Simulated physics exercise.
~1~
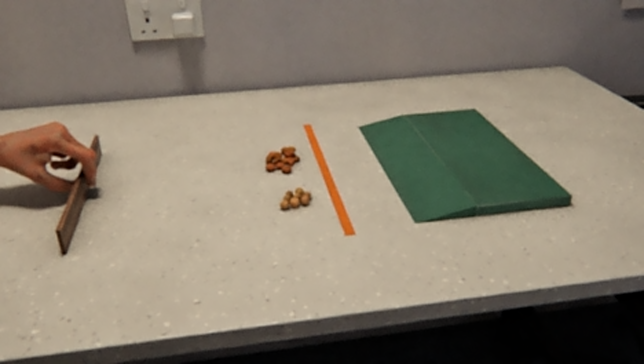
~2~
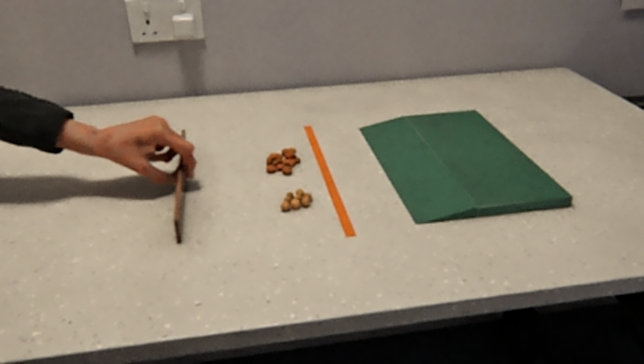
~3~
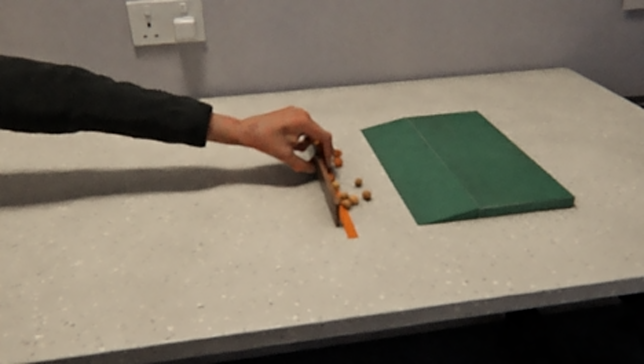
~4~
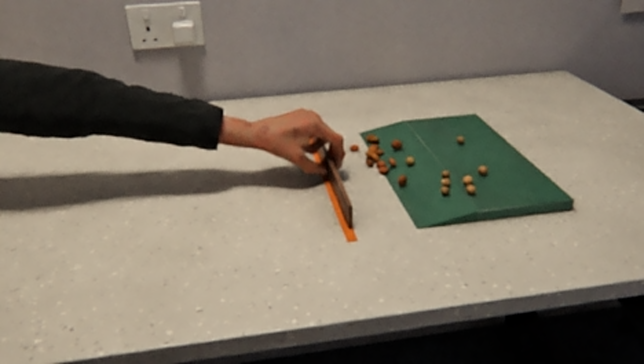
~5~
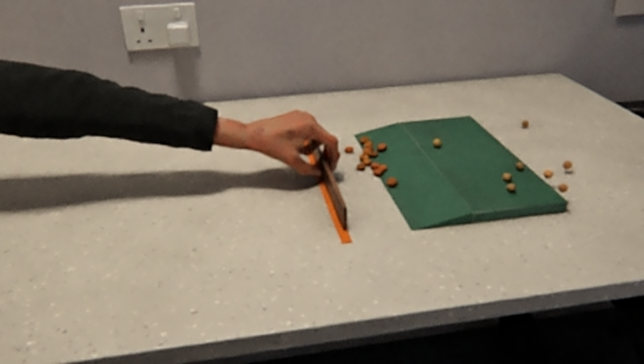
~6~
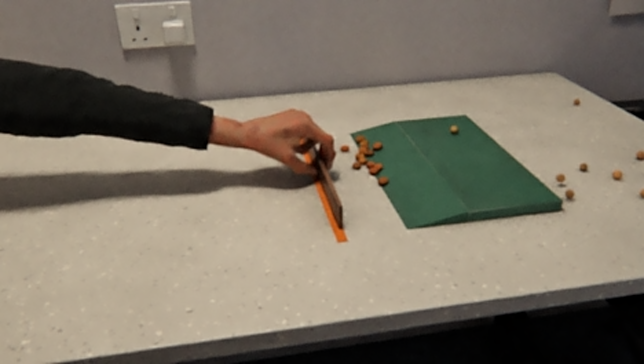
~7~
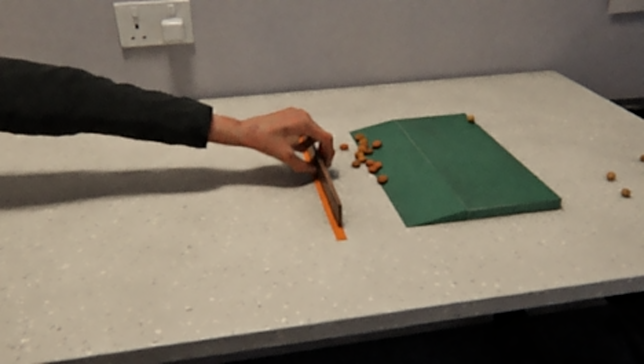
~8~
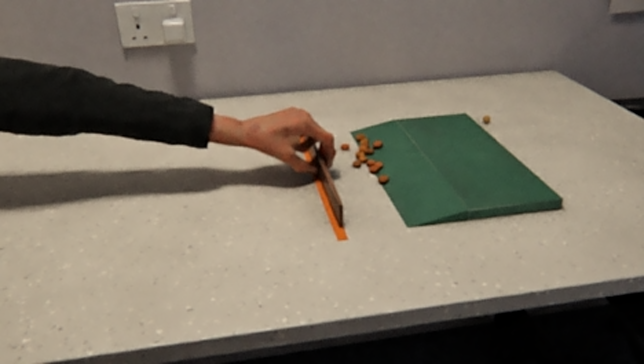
A hand swept a strip of wood rightward across a table into two small piles of brown, nut-like pieces, stopping at the orange tape. The front pile rolled over the green wedge and away, while the back pile stayed around its near edge.
